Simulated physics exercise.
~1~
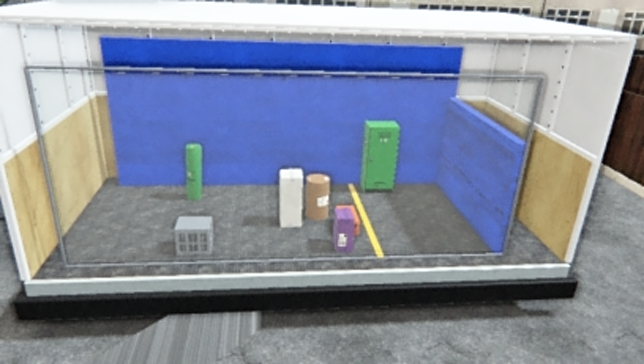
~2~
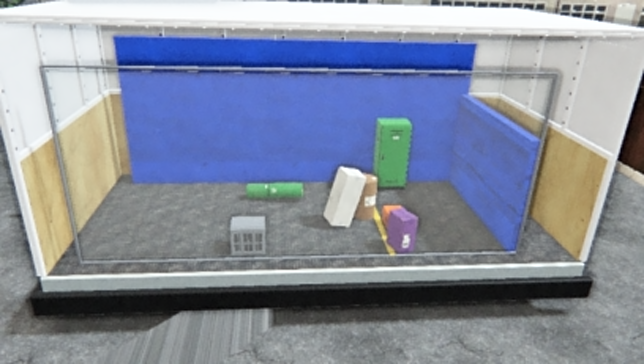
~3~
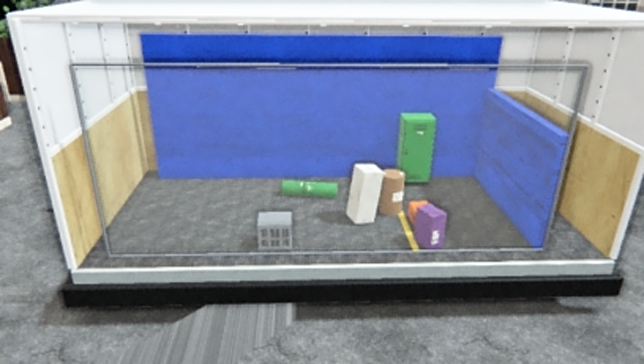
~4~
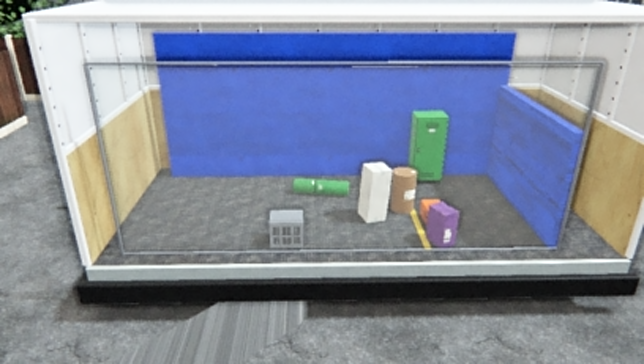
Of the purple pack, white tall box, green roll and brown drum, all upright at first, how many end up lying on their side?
Just one of them ends up on its side, the green roll. The purple pack, white tall box and brown drum are standing upright at the end.
